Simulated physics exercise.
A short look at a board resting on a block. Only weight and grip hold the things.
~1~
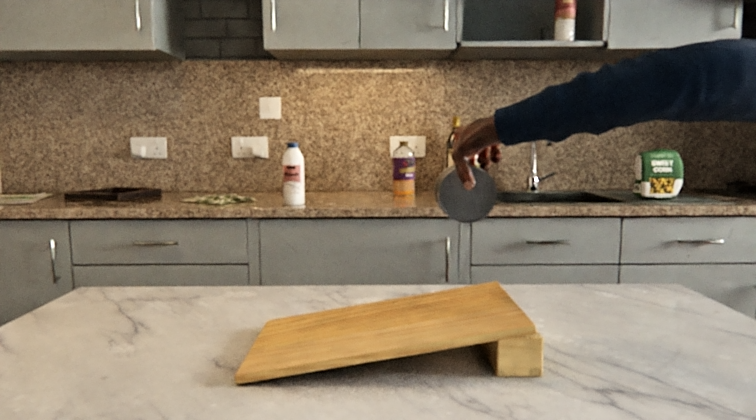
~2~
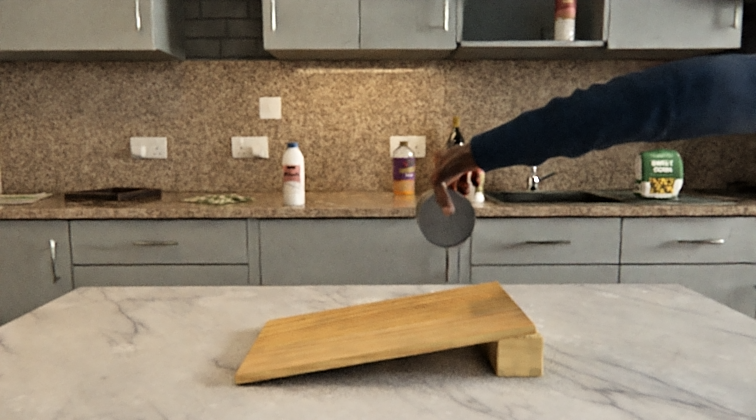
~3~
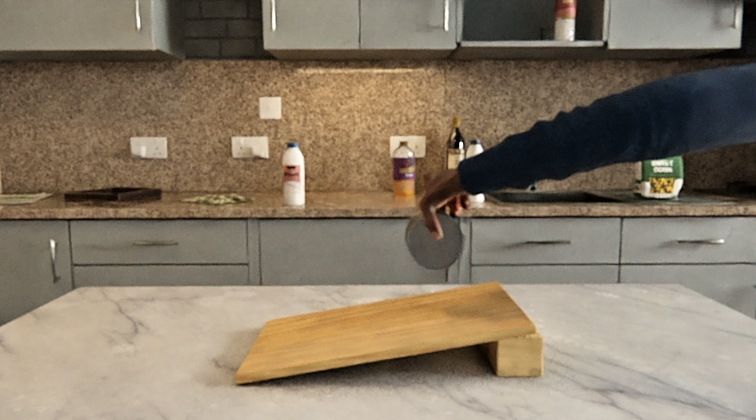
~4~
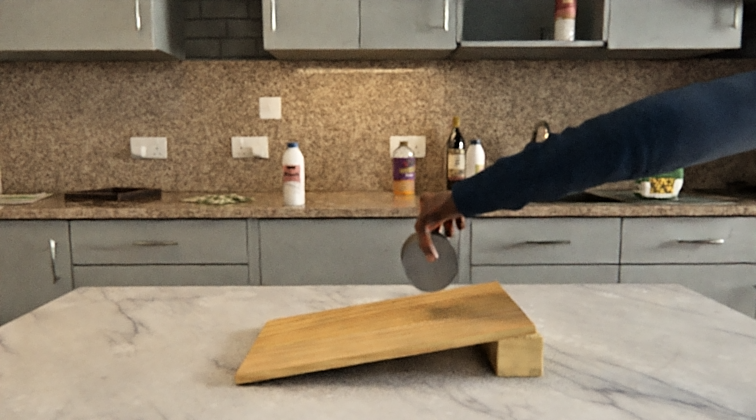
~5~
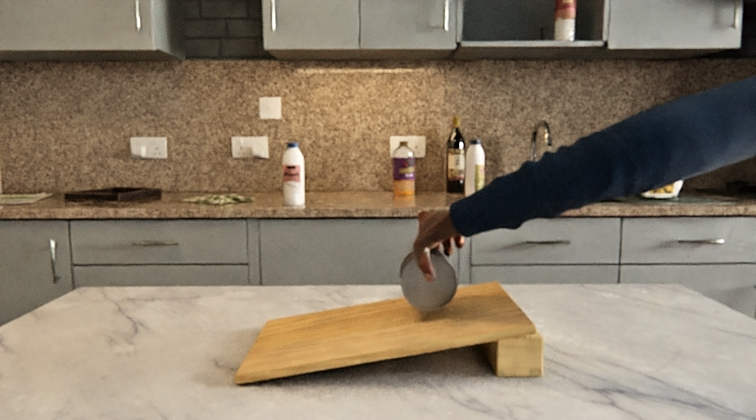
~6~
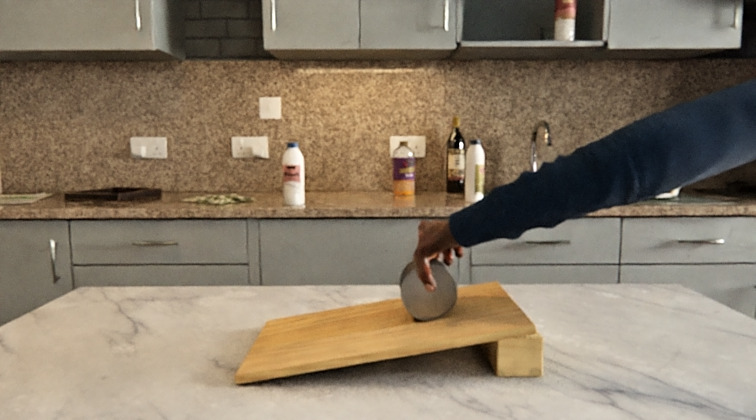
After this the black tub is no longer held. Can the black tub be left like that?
As it turns out, it runs down the board.
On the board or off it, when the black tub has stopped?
The black tub leaves the board.
Then, 1.10 s after the last picture, black tub now off the board.
Then, 1.70 s after the last picture, things are still on the move.
By the end, off the board, black tub. The black tub goes downhill.
